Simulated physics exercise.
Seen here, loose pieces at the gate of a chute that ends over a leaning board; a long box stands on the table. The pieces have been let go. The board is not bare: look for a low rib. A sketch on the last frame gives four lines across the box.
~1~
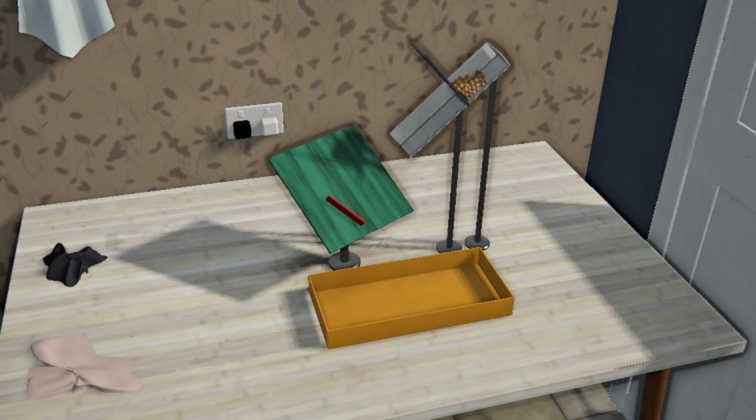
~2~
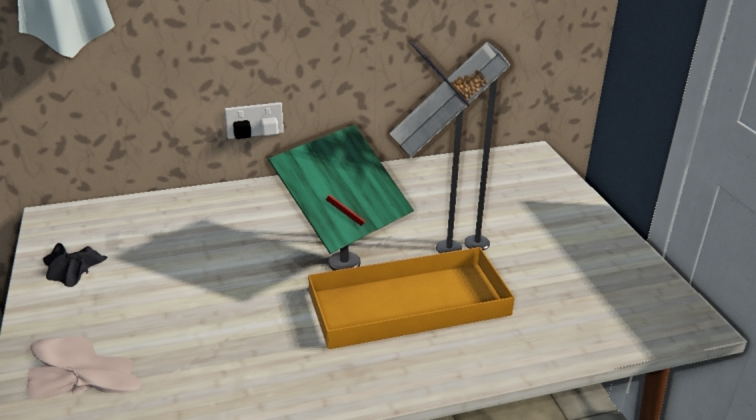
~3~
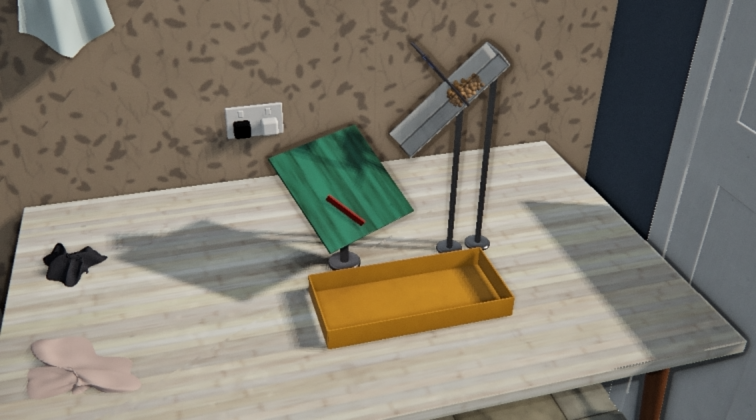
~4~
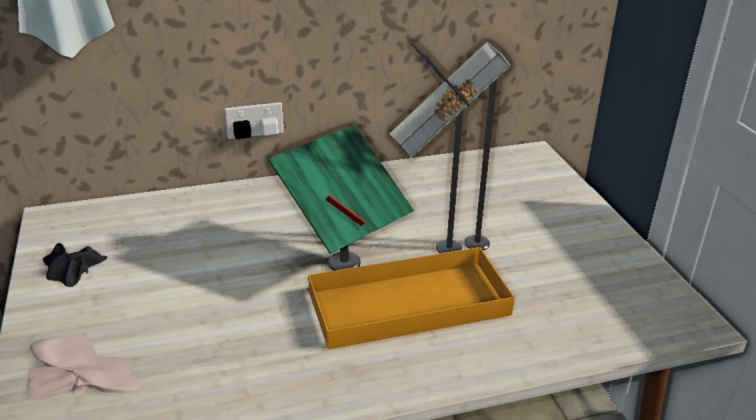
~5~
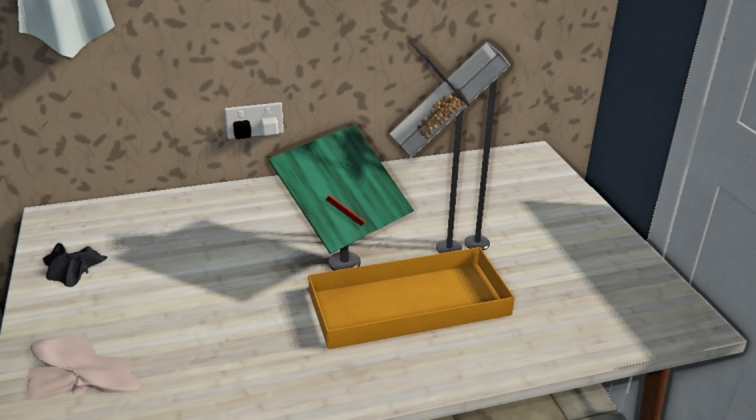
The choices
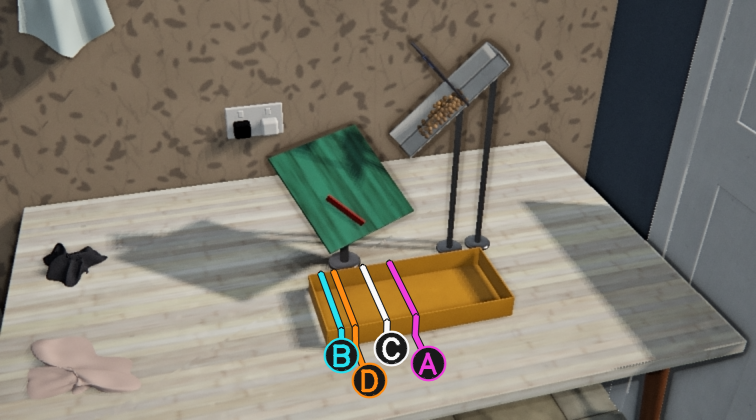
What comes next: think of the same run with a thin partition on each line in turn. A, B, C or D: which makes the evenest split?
The best line is A.
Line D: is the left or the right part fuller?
The right side.
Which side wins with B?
The right side.
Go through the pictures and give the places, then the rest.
In the first picture, load behind the gate near (468, 86), round wooden beads; lip of the chute near (405, 151), sloping fairly steeply.
In the second picture, middle of the board near (344, 185), tilted fairly steeply; middle of its low edge near (374, 231); of its high edge near (314, 141).
In the third picture, front corners of the box near (328, 331) and (514, 297), empty; front of the load near (451, 101).
In the fourth picture, middle of the load near (455, 101); its front near (439, 115), close to a third of the way to the lip; rib from (329, 195) to (365, 222).
In the fifth picture, middle of the load near (442, 110); its front near (421, 131), close to two thirds of the way to the lip.
On the marked copy, line A crosses the front rim at (415, 315); line B crosses the front rim at (341, 329); line C crosses the front rim at (386, 320); line D crosses the front rim at (355, 326).
For line A, of what is caught, close to a third on the left of the divider, close to two thirds on the right.
For line B, of what is caught, only a few on the left of the divider, all but a few on the right.
For line C, of what is caught, a small share on the left of the divider, all but a few on the right.
For line D, of what is caught, none at all on the left of the divider, the whole lot on the right.
